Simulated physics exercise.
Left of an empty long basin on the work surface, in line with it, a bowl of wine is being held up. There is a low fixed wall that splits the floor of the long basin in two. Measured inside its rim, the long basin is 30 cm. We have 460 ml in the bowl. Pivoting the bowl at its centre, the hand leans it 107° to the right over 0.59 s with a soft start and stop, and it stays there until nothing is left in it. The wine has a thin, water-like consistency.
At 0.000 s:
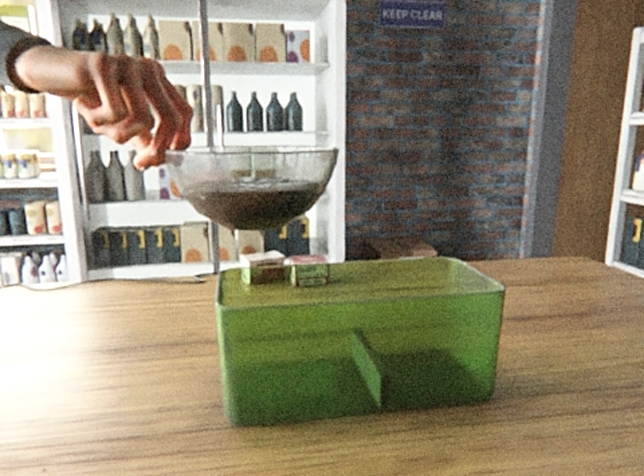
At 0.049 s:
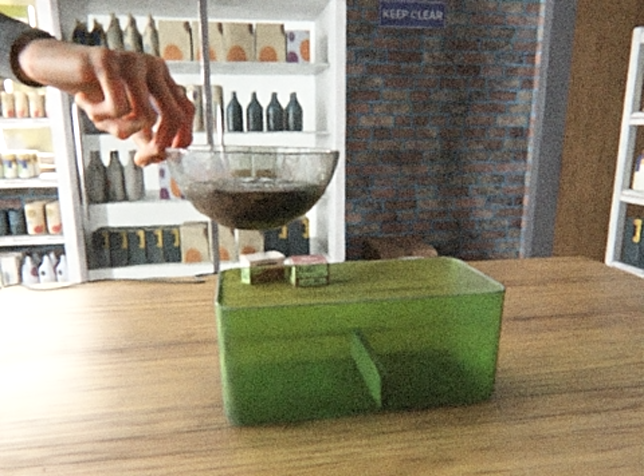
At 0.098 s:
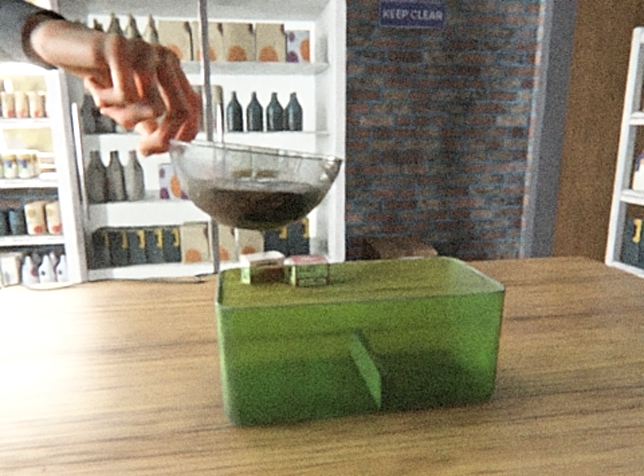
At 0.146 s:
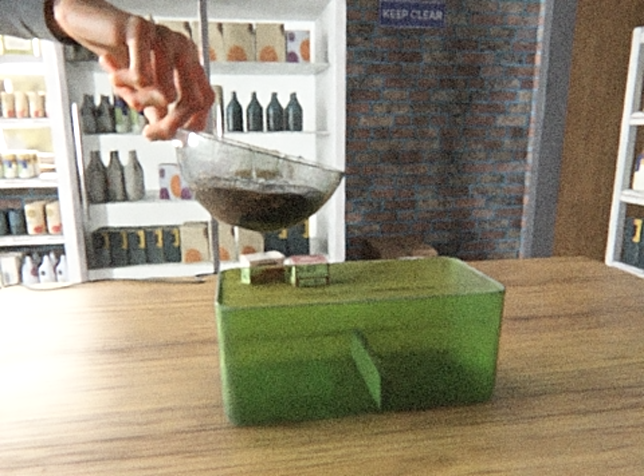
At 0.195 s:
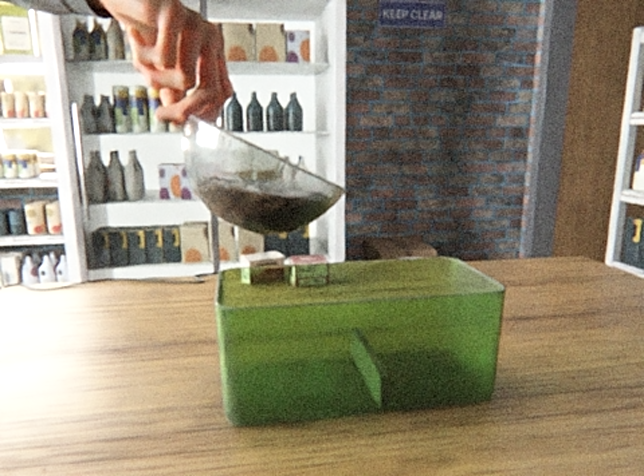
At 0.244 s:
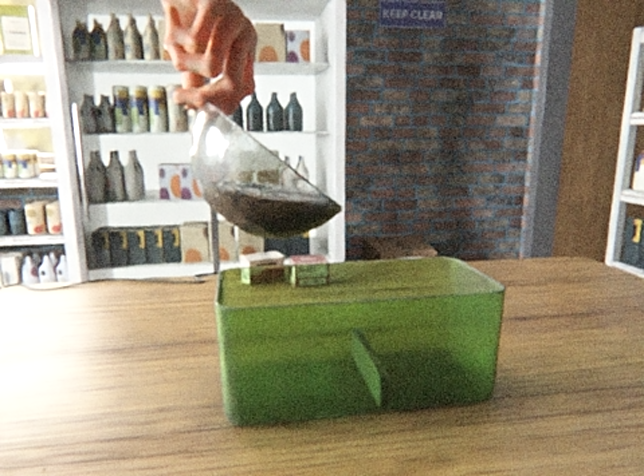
A hand at the upper left holds a clear glass bowl of dark liquid and leans it to the right, slowly at first and then more steeply, the hand rising and shifting right. Below it, a translucent green basin with a low inner wall sits on a wooden table, two small boxes behind it. The still, level view faces shelves of bottles and a brick wall in a shop-like room.
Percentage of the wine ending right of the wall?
34 per cent.
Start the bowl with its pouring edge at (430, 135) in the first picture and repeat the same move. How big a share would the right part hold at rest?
It would then come to around 75 percent.
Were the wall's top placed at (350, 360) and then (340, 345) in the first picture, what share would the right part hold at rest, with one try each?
First 60, then 70 per cent.
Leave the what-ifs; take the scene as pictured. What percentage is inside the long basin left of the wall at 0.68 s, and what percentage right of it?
Left about 62, right about 32.
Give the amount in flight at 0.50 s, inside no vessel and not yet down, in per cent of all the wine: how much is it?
Around 12 in a hundred.
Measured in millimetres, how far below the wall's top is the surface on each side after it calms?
Noted: Left near 24 mm, right near 28 mm.
By 0.50 s the tilt is 101° and 4 per cent is still to pour, 55 is left of the wall and 29 right of it.
By 0.68 s the tilt is 107° and 0 per cent is still to pour, 63 is left of the wall and 32 right of it.
By 0.88 s the tilt is 107° and 0 per cent is still to pour, 62 is left of the wall and 33 right of it.
By 1.09 s the tilt is 107° and 0 per cent is still to pour, 62 is left of the wall and 34 right of it.
At rest 62 per cent lies left of the wall, 34 right of it and 4 outside.
